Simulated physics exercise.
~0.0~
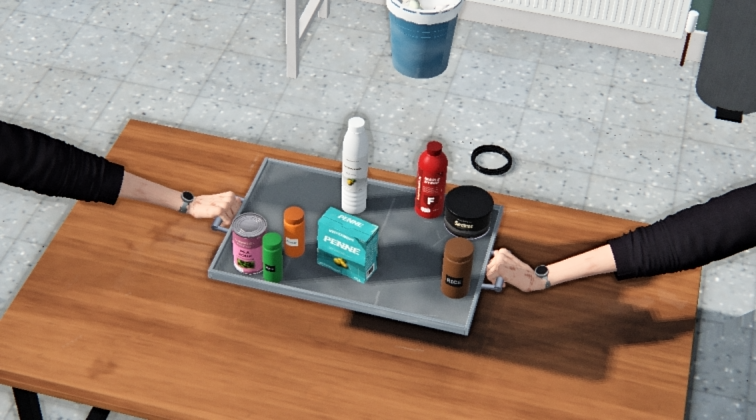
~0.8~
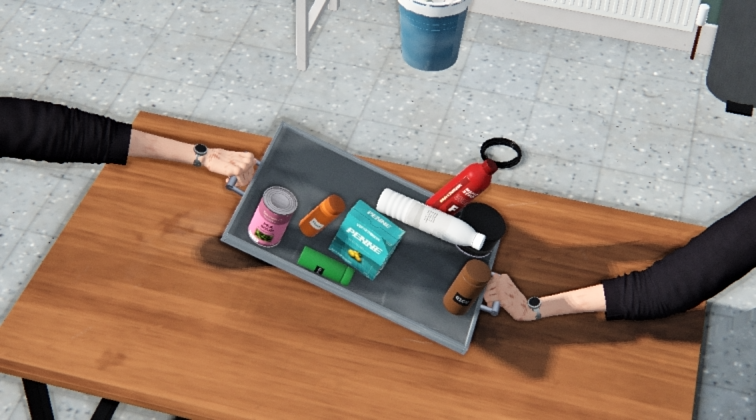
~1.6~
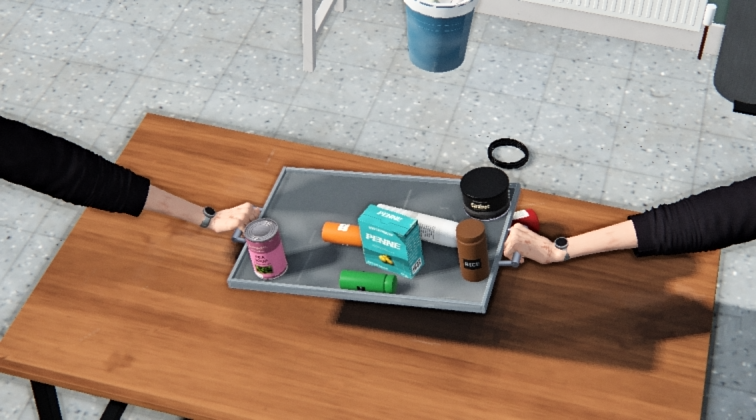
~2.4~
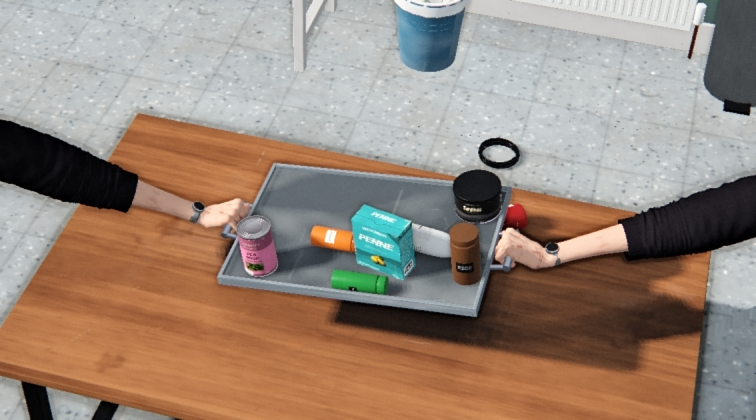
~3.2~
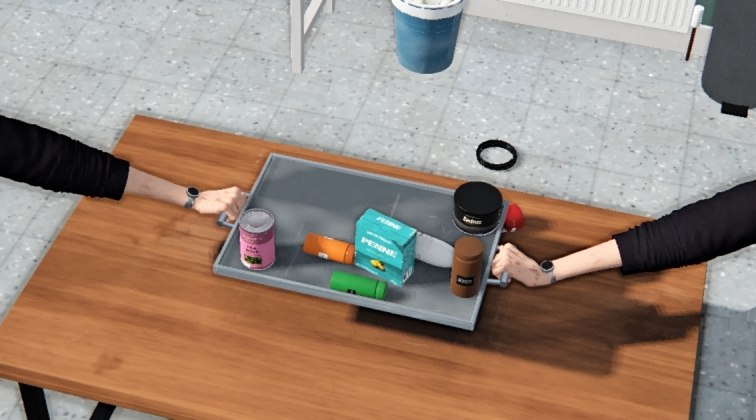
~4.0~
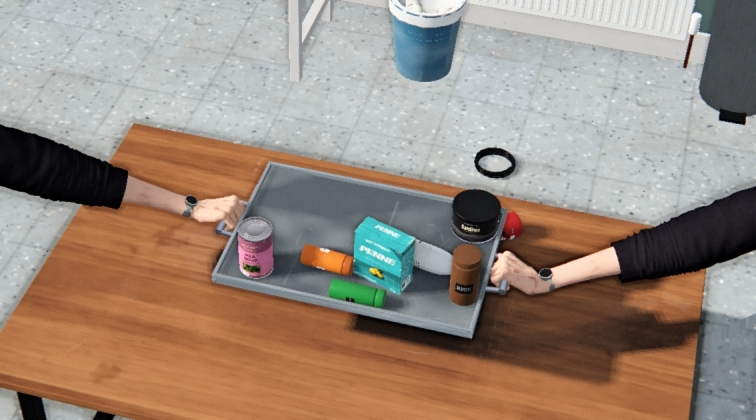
The clip opens with two hands holding a grey tray of eight upright items, among them a turquoise penne packet, a white bottle and a red bottle, above a wooden table. The hands tip the tray steeply down to the right, and the white bottle and green shaker topple while the red bottle leans at the far edge. As the tray swings back, the orange shaker goes over and the red bottle lies off the tray. The tray then tips gently left before levelling. At the end, the white bottle and both shakers lie on their sides, while the packet, shifted right, stands with the pink tin, brown jar and black tub.
